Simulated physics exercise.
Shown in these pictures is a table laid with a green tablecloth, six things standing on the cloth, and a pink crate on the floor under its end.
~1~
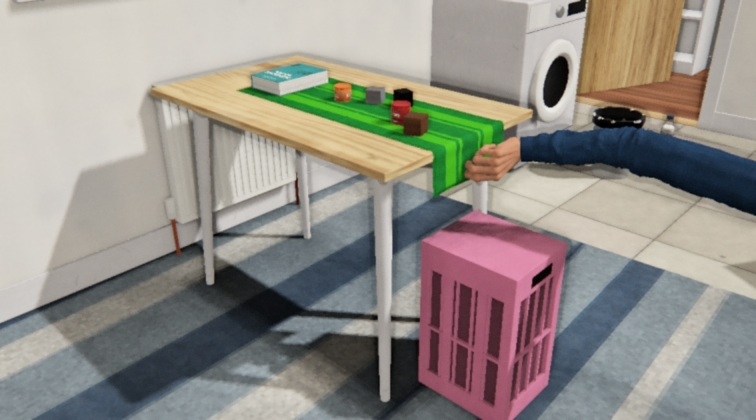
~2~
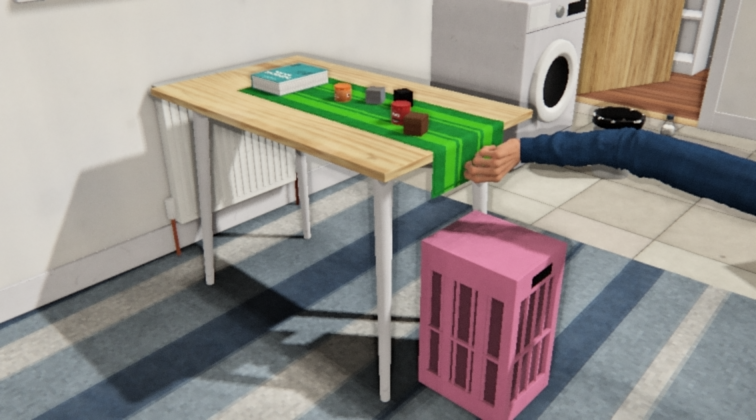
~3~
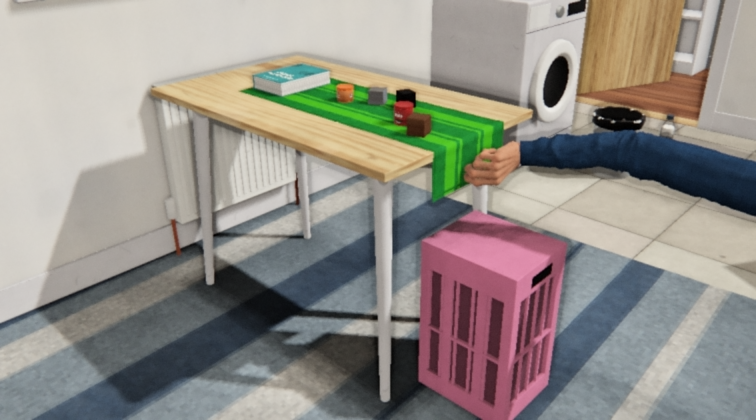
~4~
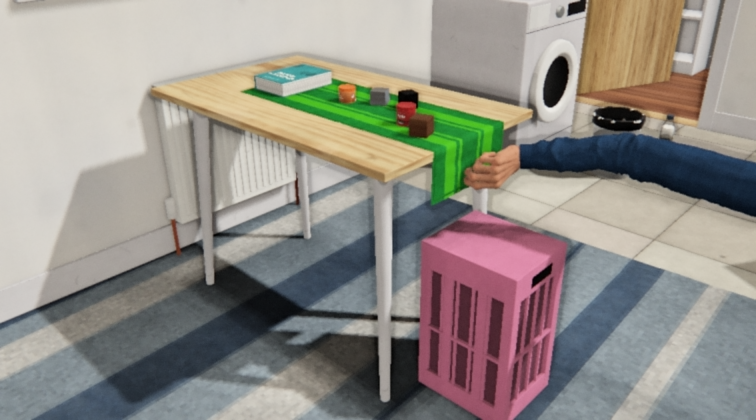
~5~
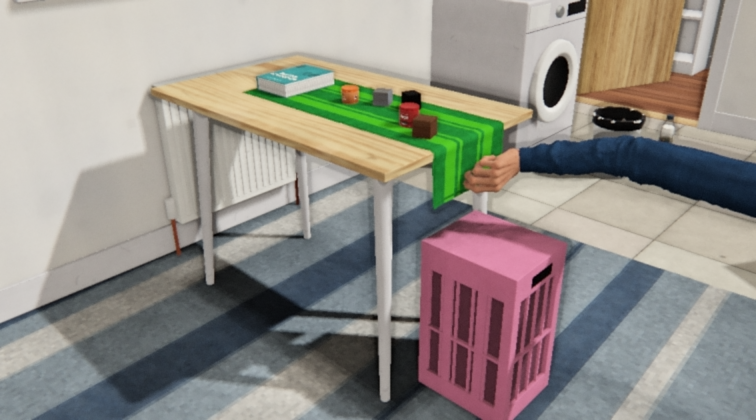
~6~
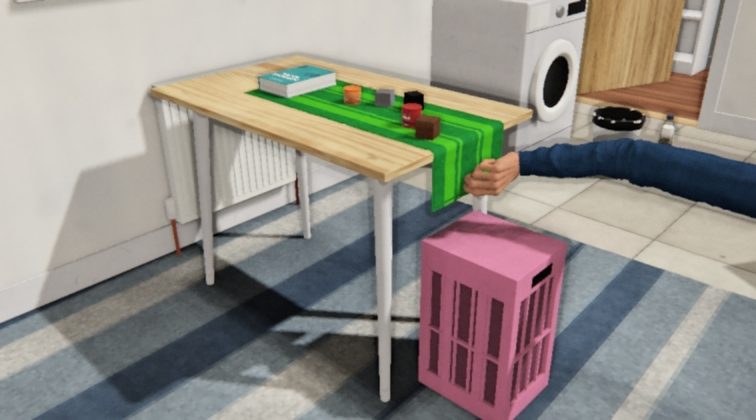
A hand slowly pulling a green cloth down over a table's end, the small pots, cubes and book shifting slightly with it.
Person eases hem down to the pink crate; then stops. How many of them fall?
In all, one slips off.
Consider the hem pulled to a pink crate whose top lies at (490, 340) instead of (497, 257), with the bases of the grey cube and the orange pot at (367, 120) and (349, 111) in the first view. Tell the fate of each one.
The grey cube does not stay aboard, and the orange pot does not stay aboard.
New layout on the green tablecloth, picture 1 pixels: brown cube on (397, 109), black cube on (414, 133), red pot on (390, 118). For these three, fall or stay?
Result - brown cube: Still up; black cube: Down; red pot: Still up.
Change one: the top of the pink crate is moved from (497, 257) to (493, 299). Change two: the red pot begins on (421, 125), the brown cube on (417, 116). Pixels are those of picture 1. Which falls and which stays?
Result: Red pot gone, brown cube gone.
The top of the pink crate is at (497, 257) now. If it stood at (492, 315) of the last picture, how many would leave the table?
Over the edge go 3.
A little later, hem near (467, 214); all still up.
Next, hem on the crate; brown cube gone.
When it is over, hem on the crate; brown cube gone. Over the edge go one.
